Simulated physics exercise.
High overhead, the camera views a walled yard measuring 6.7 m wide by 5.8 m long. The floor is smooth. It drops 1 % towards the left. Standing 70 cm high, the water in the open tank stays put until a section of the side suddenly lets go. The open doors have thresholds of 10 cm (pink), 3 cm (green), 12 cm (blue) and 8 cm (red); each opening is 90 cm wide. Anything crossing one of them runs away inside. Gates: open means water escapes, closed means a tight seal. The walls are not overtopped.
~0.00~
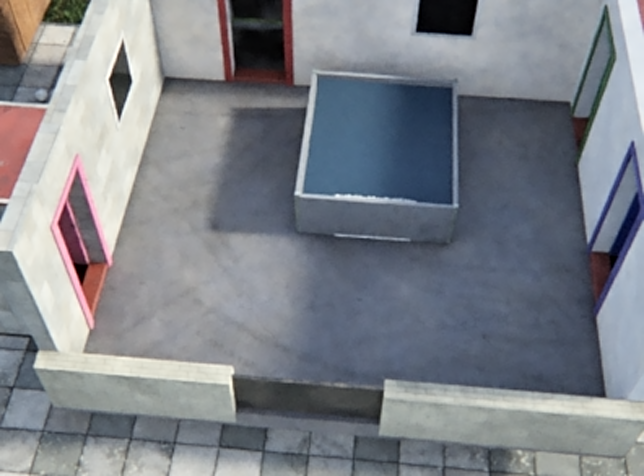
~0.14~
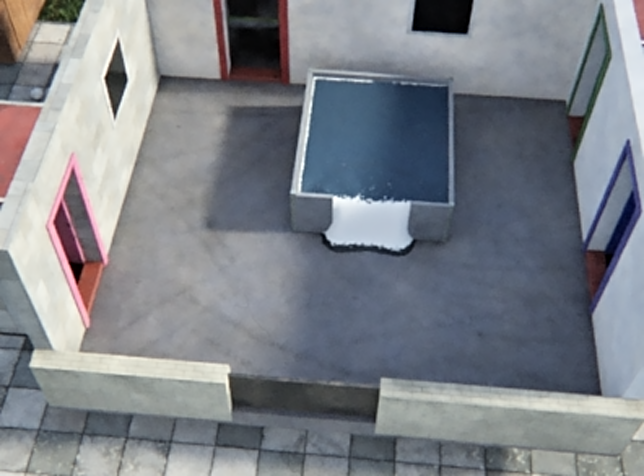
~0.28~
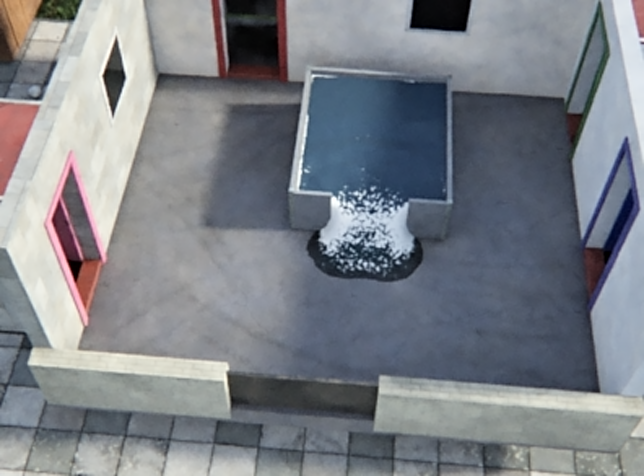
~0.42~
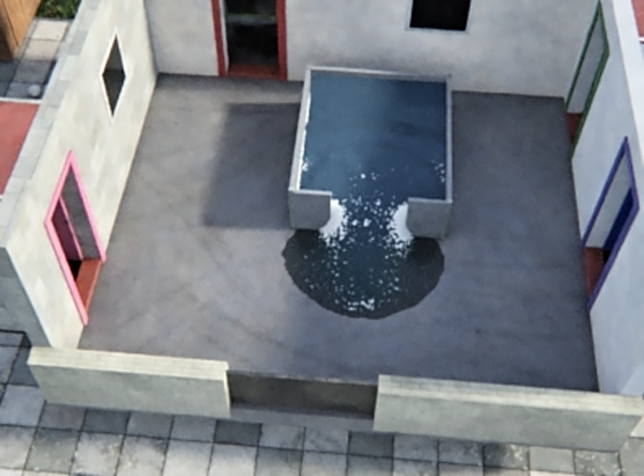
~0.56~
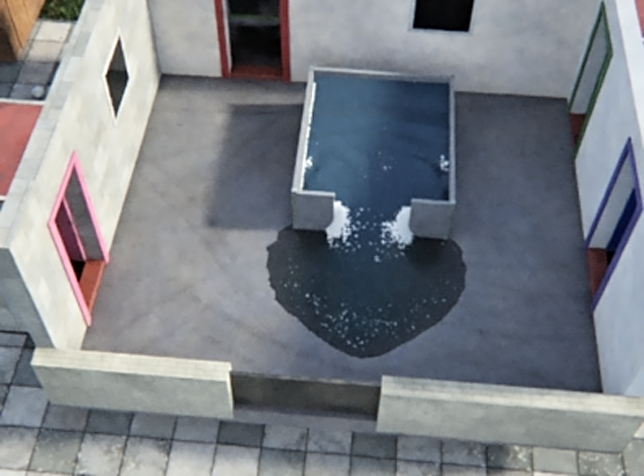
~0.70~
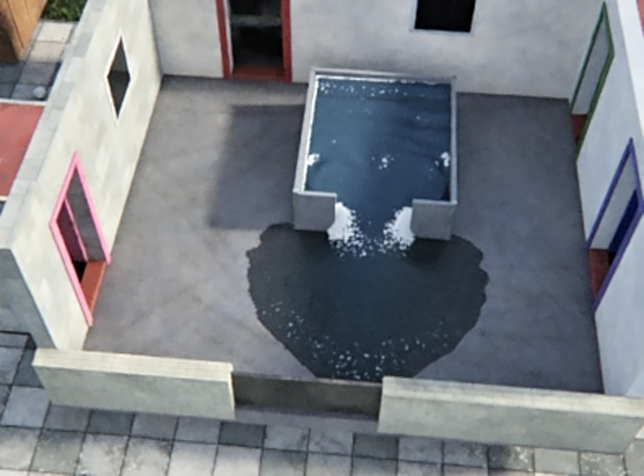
A square, grey-walled tank of blue water stands in a grey-floored walled yard, seen from high overhead by a camera that stays almost still. Pink-framed and red-framed openings are at the left and back, green and blue ones at the right, with a gap in the low front wall. Water bursts white through the tank's front, then spreads forward and sideways in a widening dark pool.
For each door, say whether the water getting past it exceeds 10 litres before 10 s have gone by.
By that time: The pink door exceeds 10 litres; the green door exceeds 10 litres; the blue door stays at or below 10 litres; the red door exceeds 10 litres.
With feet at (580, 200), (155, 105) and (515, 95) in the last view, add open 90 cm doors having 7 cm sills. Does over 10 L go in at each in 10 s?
In sequence the answers are less than that, more than that and more than that.
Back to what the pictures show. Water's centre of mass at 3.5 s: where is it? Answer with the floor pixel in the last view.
Around (363, 253).
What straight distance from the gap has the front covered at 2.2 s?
Distance: Approx. 4.6 m.
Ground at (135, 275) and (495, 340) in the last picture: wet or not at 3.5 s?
Soaked, soaked.
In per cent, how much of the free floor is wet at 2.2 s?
Some 40 per cent of the floor is wet.
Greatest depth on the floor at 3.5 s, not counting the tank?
Depth max: Approx. 32 cm.
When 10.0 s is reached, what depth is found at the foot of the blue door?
Roughly 5.0 centimetres.
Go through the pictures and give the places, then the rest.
In the first picture, the open tank at (380, 139) is whole and still, 70 cm deep.
In the second picture, the front is at (328, 240), 0.6 m from the gap at (370, 223); 0.2 m2 of floor is under water; 70 cm left at the back of the open tank.
In the third picture, water pours out at (368, 222) and has run 0.9 m, to (324, 265); typically 11 cm deep outside, 70 cm at the open tank's back.
In the fourth picture, water pours out at (368, 221) and has run 1.4 m, to (381, 313); typically 8 cm deep outside, 70 cm at the open tank's back.
In the fifth picture, water pours out at (371, 222) and has run 2.0 m, to (355, 351); typically 6 cm deep outside, 70 cm at the open tank's back.
In the sixth picture, the front is at a hidden place, 2.6 m from the gap at (373, 222); 5.4 m2 of floor is under water; 67 cm left at the back of the open tank.
After 1.4 s water covers 30 % of the floor and is deepest (40 cm) near (369, 242); pink door not reached, green door not reached, blue door not reached, red door not reached.
After 2.2 s water covers 40 % of the floor and is deepest (40 cm) near (606, 422); pink door not reached, green door not reached, blue door not reached, red door not reached.
After 3.5 s water covers 55 % of the floor and is deepest (32 cm) near (74, 379); pink door 19 cm at the sill, 13 L in, green door not reached, blue door 8 cm at the sill, 0 L in, red door not reached.
After 6.0 s water covers 95 % of the floor and is deepest (22 cm) near (74, 379); pink door 17 cm at the sill, 79 L in, green door 3 cm at the sill, 0 L in, blue door 9 cm at the sill, 0 L in, red door 11 cm at the sill, 1 L in.
After 10.0 s water covers 100 % of the floor and is deepest (18 cm) near (146, 135); pink door 12 cm at the sill, 118 L in, green door 10 cm at the sill, 68 L in, blue door 5 cm at the sill, 0 L in, red door 12 cm at the sill, 42 L in.
